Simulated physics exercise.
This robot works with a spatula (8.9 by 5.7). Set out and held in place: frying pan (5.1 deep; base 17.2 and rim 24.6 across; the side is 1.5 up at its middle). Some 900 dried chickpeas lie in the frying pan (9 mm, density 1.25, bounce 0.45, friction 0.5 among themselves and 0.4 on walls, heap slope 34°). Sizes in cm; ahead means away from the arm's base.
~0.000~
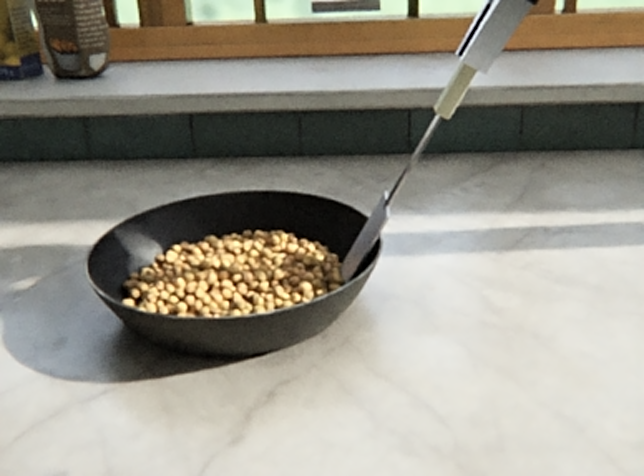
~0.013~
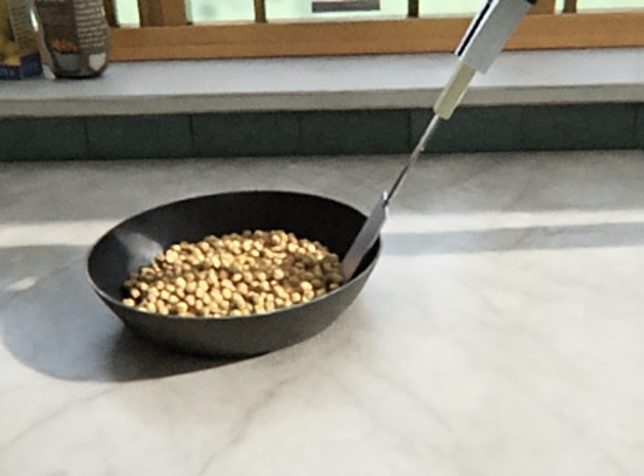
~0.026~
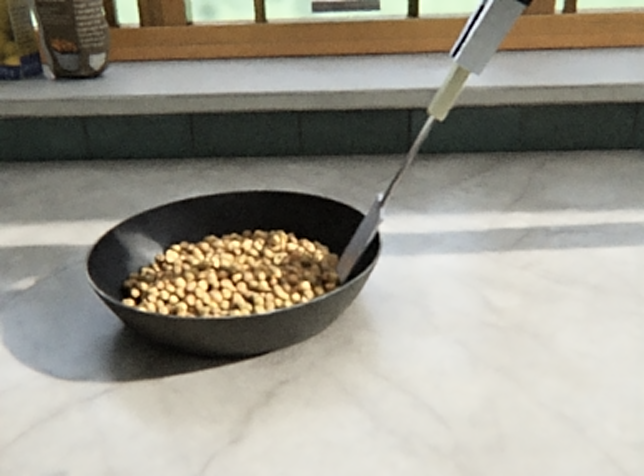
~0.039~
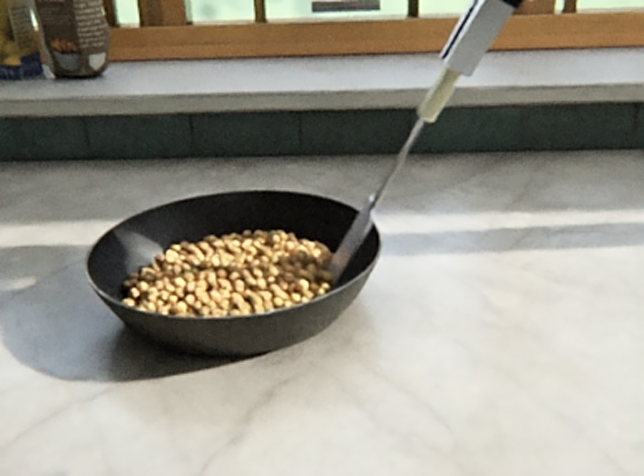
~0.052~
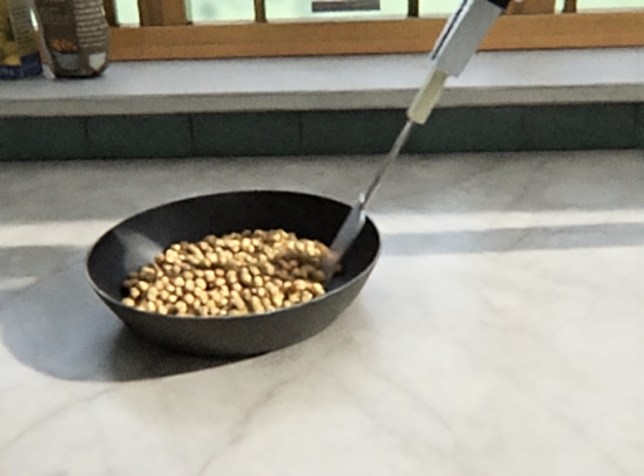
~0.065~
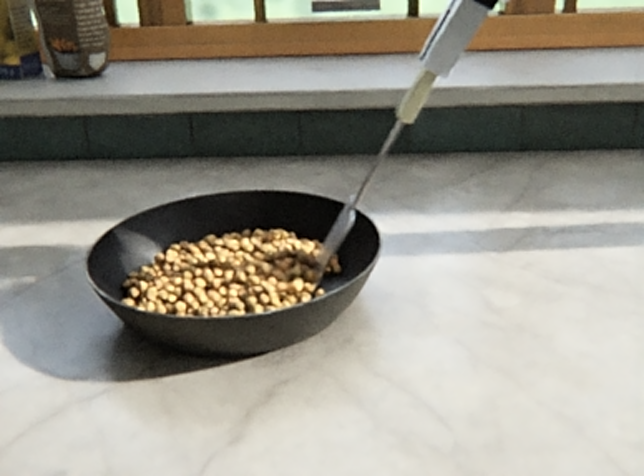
A metal spatula on a pale, dark-tipped mount slants down from the upper right into a black frying pan of golden-tan dried chickpeas, seen from slightly above. The pan sits on a sunlit, pale marbled counter before dark green tiles and a wooden-framed window, with containers at upper left. The spatula slides slowly left, nudging the chickpeas at the right edge, while pan and camera stay still.
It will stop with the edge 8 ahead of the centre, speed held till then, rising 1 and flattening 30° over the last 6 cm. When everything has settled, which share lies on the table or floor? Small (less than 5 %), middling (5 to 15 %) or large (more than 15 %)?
On the table or floor the share is small, less than 5 %.
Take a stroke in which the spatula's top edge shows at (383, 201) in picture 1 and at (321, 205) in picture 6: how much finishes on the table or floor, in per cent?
Some 5 per cent.
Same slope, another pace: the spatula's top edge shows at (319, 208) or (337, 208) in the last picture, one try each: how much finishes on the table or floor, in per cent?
About 5 and 0 per cent.
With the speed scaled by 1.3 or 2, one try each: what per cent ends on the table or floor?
About 0 and 5 per cent.
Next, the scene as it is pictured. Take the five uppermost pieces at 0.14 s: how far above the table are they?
Some 4 cm.
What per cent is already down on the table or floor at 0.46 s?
Roughly 0 per cent.
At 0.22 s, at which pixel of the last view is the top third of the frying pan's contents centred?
At about (176, 268).
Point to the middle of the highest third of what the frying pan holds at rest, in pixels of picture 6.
Around (149, 264).
By 0.14 s, sloping 61°, highest piece 5 above the table; 900 in the frying pan.
By 0.22 s, sloping 50°, highest piece 5 above the table; 900 in the frying pan.
By 0.46 s, sloping 31°, highest piece 6 above the table; 900 in the frying pan.
By 1.51 s, sloping 31°, highest piece 6 above the table; 900 in the frying pan.
Final count, 900 in the frying pan. That is 0 % on the table or floor.
